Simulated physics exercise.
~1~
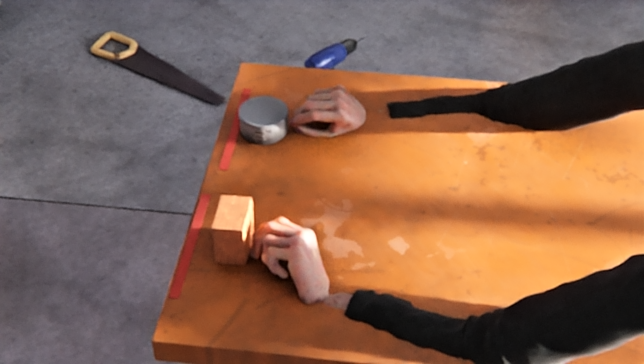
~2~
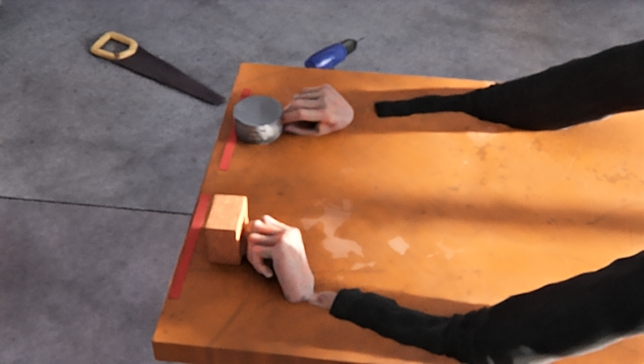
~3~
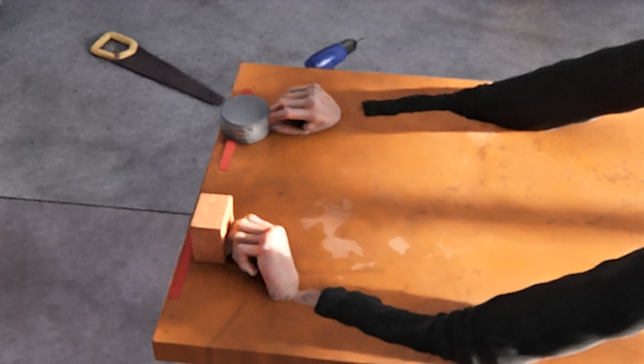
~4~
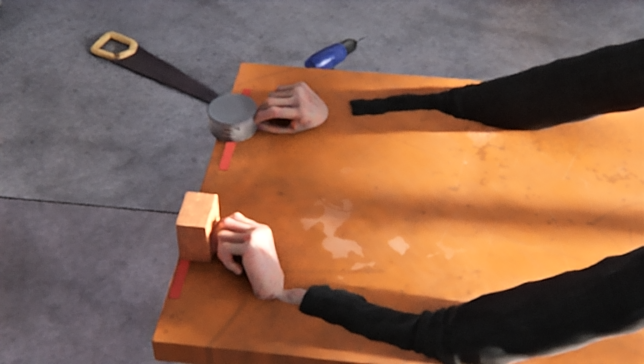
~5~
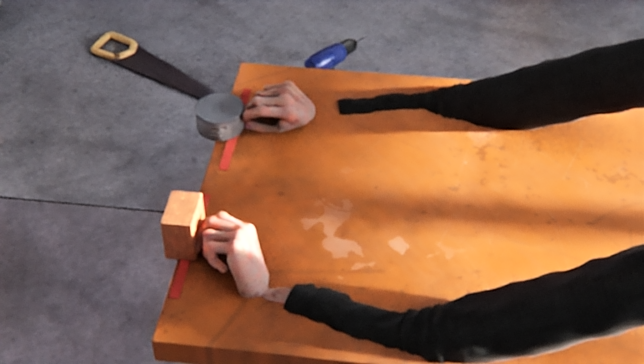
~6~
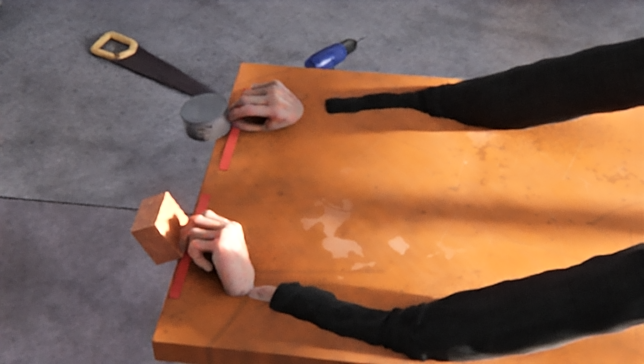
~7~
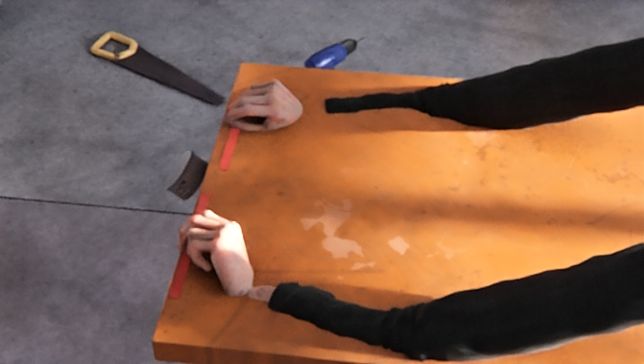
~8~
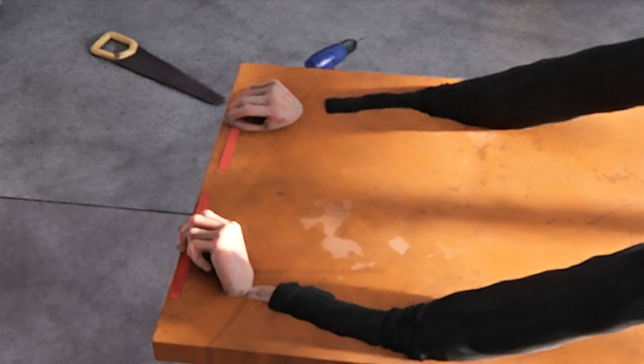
The clip opens on an orange tabletop above a grey floor, with a saw and a blue-handled tool lying beyond it and two hands in black sleeves resting behind a grey tub and an orange block. Both hands push their objects left, onto the red tape strips near the table's end. They keep nudging until each object juts past the edge. The block then leans outward while the tub hangs beside the far hand. The block drops out of sight, and the tub tips and falls after it. Both hands remain still at the tape, with nothing before them.
